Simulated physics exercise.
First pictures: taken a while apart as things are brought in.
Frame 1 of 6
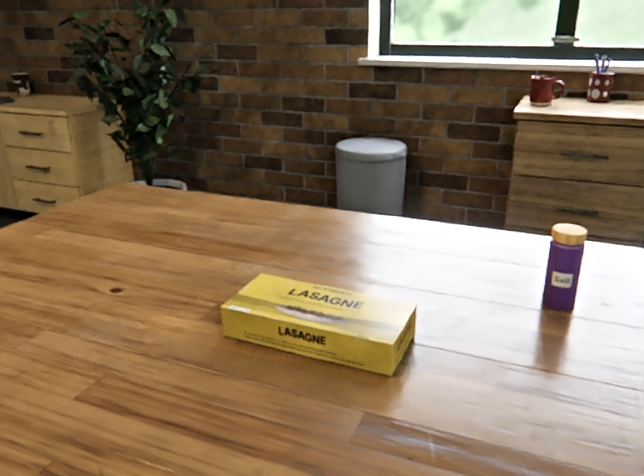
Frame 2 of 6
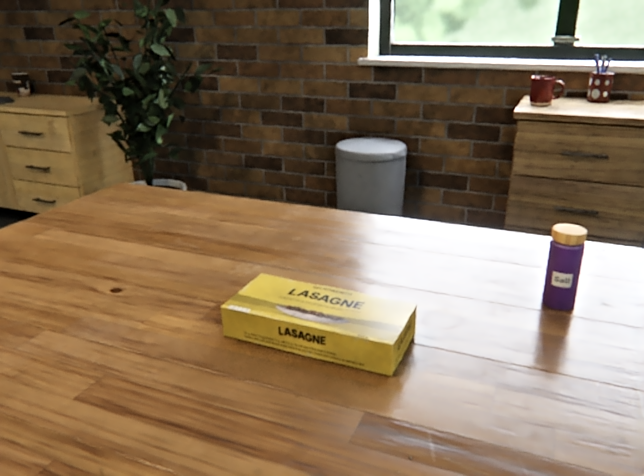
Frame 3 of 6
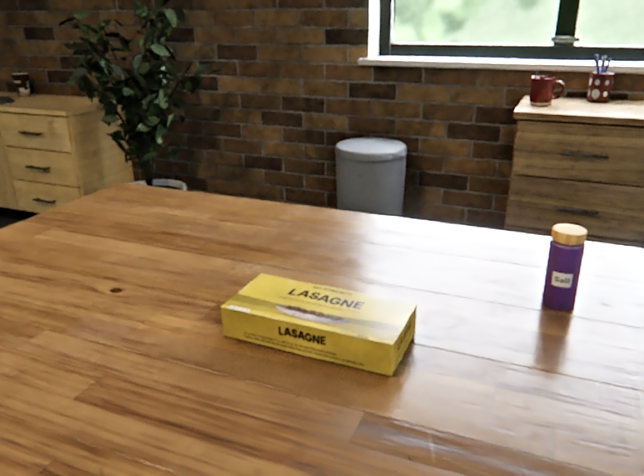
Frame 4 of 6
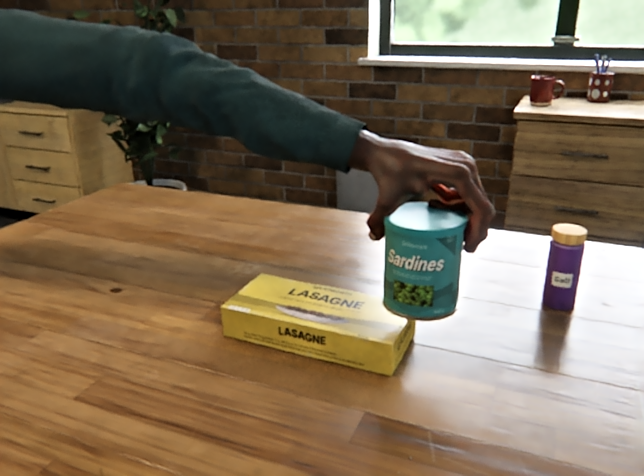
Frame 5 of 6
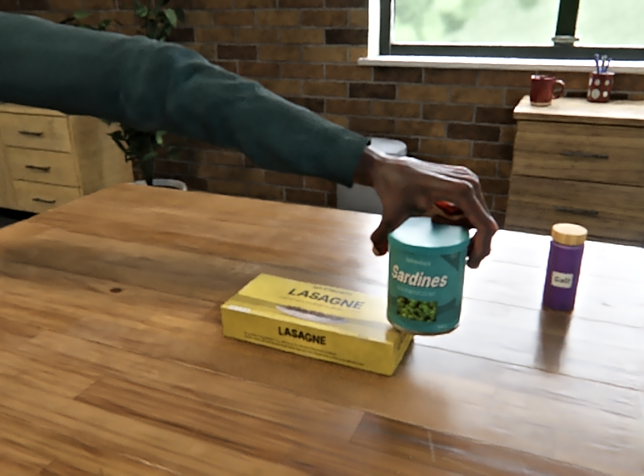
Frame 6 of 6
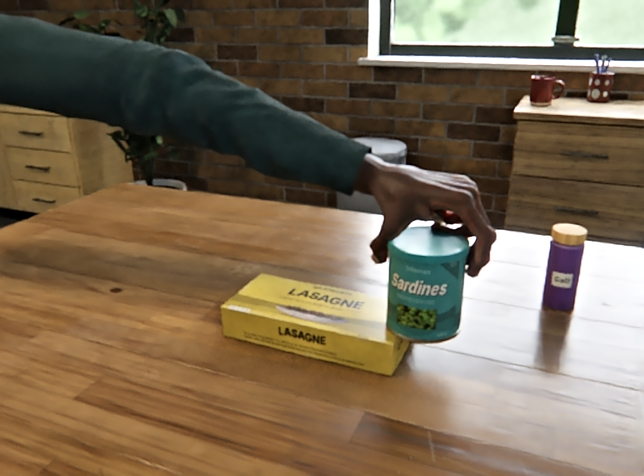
The clip opens on a wooden table holding a yellow lasagne packet and, to its right, a purple shaker, with nothing moving. Then a dark-sleeved arm reaches in from the left, gripping a turquoise sardines tin from above, and lowers it slightly beside the packet's right end.
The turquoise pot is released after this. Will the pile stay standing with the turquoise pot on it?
It does not remain steady.
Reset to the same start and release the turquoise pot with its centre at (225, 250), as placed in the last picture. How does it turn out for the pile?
Well, it topples after that.
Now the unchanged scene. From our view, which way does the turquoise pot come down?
Result: Further right.
Then, 0.30 s past the last view, turquoise pot rocked 52° from its first pose near (462, 313).
Then, 0.40 s past the last view, turquoise pot now fallen.
Then, 1.00 s past the last view, nothing new.
Then, 2.30 s past the last view, turquoise pot resting near (511, 347).
Finally, fallen, turquoise pot; the other 3 still in place. Final places as the last picture's camera would see them, turquoise pot near (510, 350). The pile gives way.
